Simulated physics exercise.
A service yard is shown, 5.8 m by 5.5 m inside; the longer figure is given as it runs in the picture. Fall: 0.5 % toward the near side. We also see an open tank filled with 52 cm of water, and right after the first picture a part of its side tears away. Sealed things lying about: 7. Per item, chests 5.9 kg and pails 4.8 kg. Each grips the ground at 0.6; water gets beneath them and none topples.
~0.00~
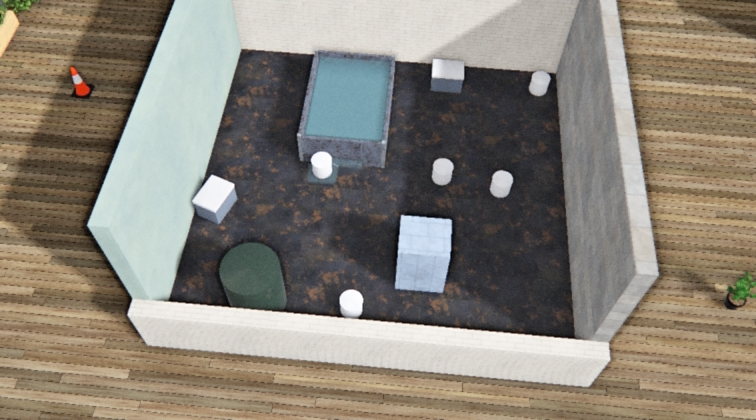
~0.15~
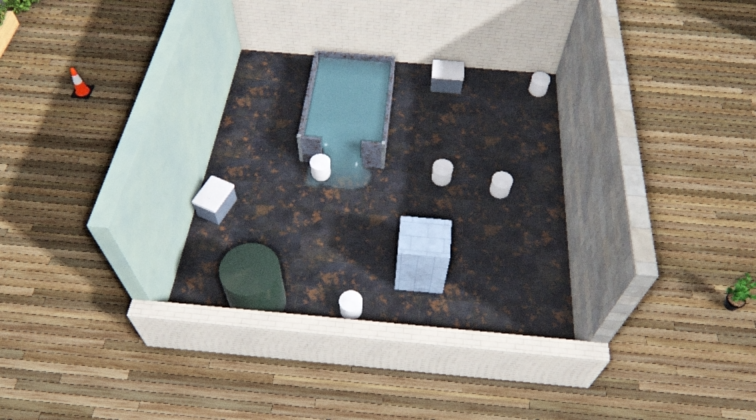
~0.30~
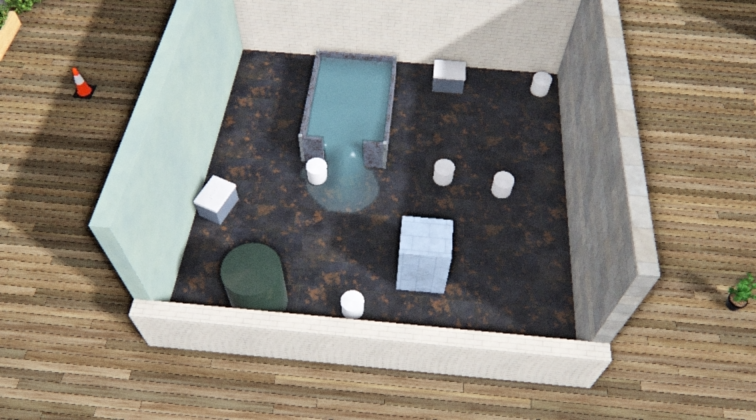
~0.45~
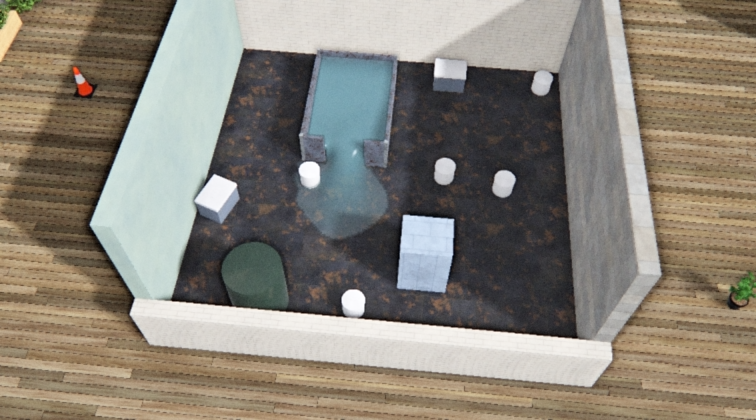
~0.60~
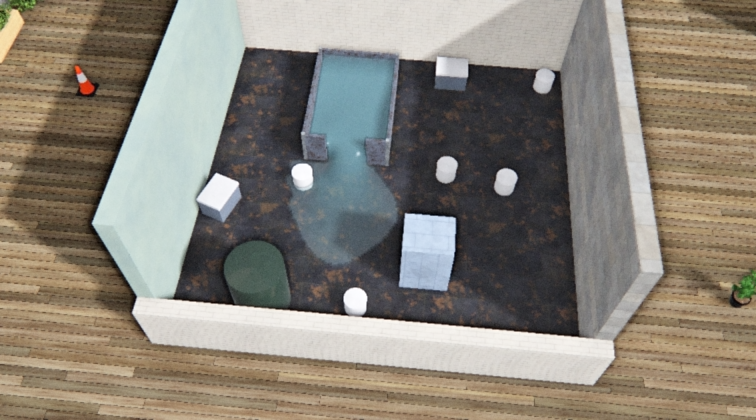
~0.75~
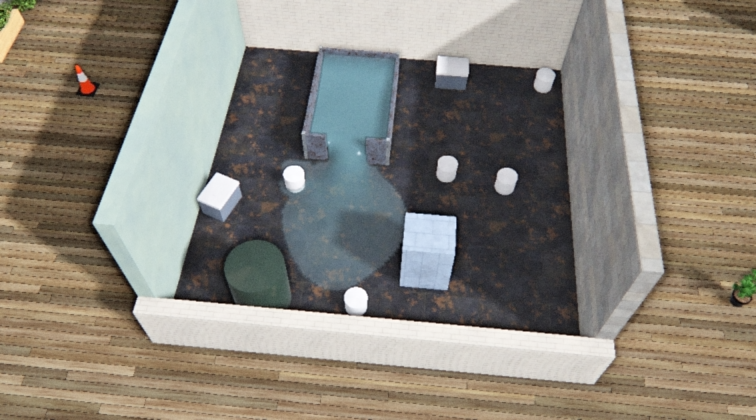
In a walled yard with a dark mottled floor, the near side of a raised water tank opens and water spreads forward across the ground, while a white cylinder beside the opening shifts slightly left and the other objects stay still.
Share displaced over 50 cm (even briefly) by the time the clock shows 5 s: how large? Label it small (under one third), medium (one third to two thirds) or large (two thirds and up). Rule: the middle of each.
Small.
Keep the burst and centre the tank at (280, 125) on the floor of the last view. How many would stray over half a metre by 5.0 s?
So the tally would be 2.
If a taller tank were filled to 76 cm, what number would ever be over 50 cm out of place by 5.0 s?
With that change, 3 of them.
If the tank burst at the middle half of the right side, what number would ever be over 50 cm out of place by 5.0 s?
Then it comes to 3 of them.
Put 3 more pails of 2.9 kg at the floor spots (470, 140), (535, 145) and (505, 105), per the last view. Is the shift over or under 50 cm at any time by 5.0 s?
First stays inside, second stays inside, third stays inside.
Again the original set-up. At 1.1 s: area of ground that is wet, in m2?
Wet area: Approx. 8.5 m2.
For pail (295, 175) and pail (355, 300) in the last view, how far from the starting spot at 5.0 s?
First: 80 cm. Second: 140 cm.
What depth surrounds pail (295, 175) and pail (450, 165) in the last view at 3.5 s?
Close to 1 and 0 centimetres.
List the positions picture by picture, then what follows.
A pail at (322, 160), on the bottom; a chest at (213, 192) rests on the ground; water covers 2.5 m2; 0 of 7 have shifted, in the first picture.
A pail at (320, 162) rests on the ground, 3 cm from its start; a chest at (213, 193) rests on the ground; 2.9 m2 under water; 0 of 7 have shifted, in the second picture.
A pail at (316, 166) rests on the ground, 14 cm from its start; a chest at (215, 193), on the bottom; water covers 3.4 m2; 1 of 7 have shifted, in the third picture.
A pail at (309, 170) rests on the ground, 29 cm from its start; a chest at (216, 192) rests on the ground; water covers 4.1 m2; 1 of 7 have shifted, in the fourth picture.
A pail at (302, 172) rests on the ground, 44 cm from its start; a chest at (217, 191) rests on the ground; 4.9 m2 under water; 1 of 7 have shifted, in the fifth picture.
A pail at (294, 174) rests on the ground, 58 cm from its start; a chest at (218, 190) rests on the ground; 5.9 m2 under water; 1 of 7 have shifted, in the sixth picture.
After 1.1 s 1 of 7 are over 50 cm from their spots; 0 afloat.
After 2.2 s 1 of 7 are over 50 cm from their spots; 1 afloat.
After 3.5 s 2 of 7 are over 50 cm from their spots; 0 afloat.
After 5.0 s 2 of 7 are over 50 cm from their spots, and 2 have been at some point; 1 afloat.
